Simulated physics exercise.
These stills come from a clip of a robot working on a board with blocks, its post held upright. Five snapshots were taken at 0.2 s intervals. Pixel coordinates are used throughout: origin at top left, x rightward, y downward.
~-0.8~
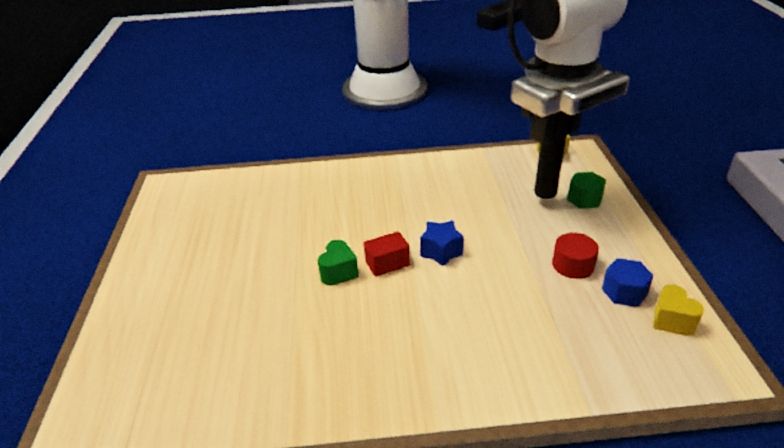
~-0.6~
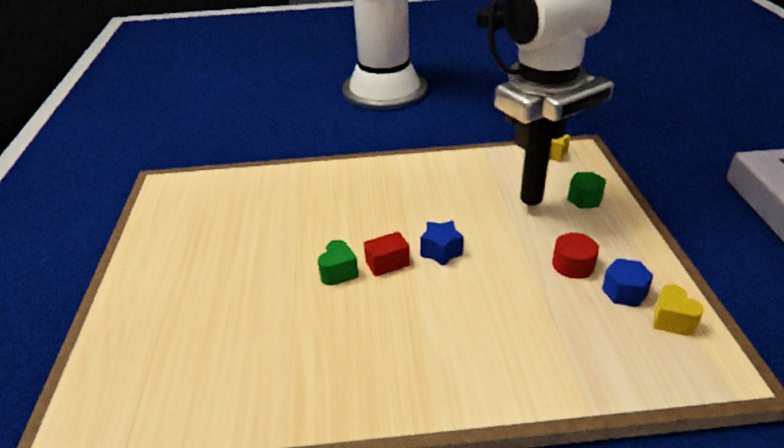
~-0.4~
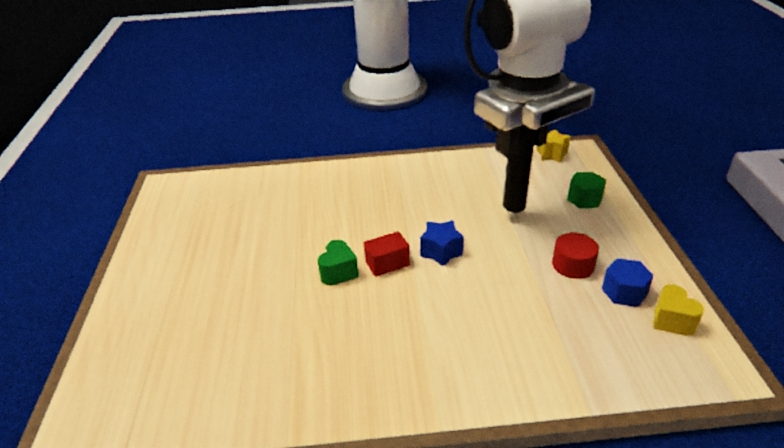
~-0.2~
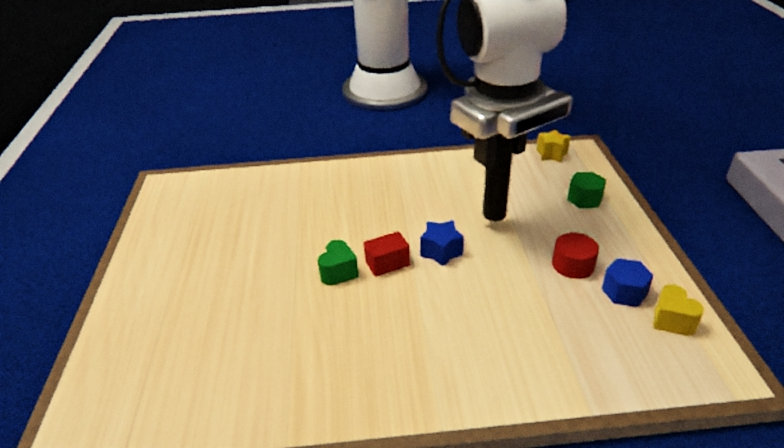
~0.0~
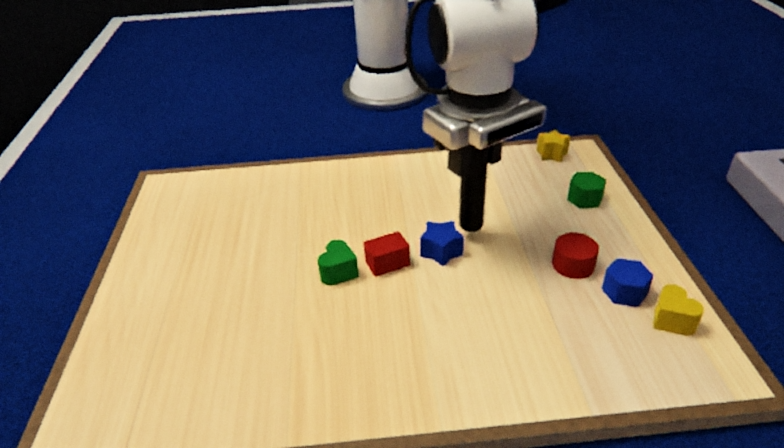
At first, a robot arm holds a dark post near the upper right of a wooden board scattered with red, blue, green and yellow blocks. The arm moves steadily left and slightly toward the viewer, uncovering a yellow star, until the post is just right of the blue star; the blocks stay still.
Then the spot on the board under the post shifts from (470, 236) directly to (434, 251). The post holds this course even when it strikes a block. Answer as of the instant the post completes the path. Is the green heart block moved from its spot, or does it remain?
By the last moment, the green heart block will still be in its place.
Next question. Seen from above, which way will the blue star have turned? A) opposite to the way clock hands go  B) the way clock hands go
Option A.
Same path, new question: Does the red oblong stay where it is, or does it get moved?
It is no longer where it was.
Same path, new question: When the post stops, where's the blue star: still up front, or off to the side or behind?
It rides in front to the end.
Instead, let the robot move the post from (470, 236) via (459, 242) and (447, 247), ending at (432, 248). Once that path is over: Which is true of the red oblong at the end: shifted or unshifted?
The red oblong will not stay where it is.
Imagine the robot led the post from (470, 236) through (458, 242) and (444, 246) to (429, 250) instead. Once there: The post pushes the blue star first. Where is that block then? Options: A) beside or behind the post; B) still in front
My answer is option B.
The first path, step by step. Halfway along, post at (453, 233); blue star at (431, 236), turned 20° anticlockwise.
At the end, post at (434, 240); green heart block in place; red oblong at (375, 248), turned 15° clockwise; blue star at (414, 245), turned 25° anticlockwise.
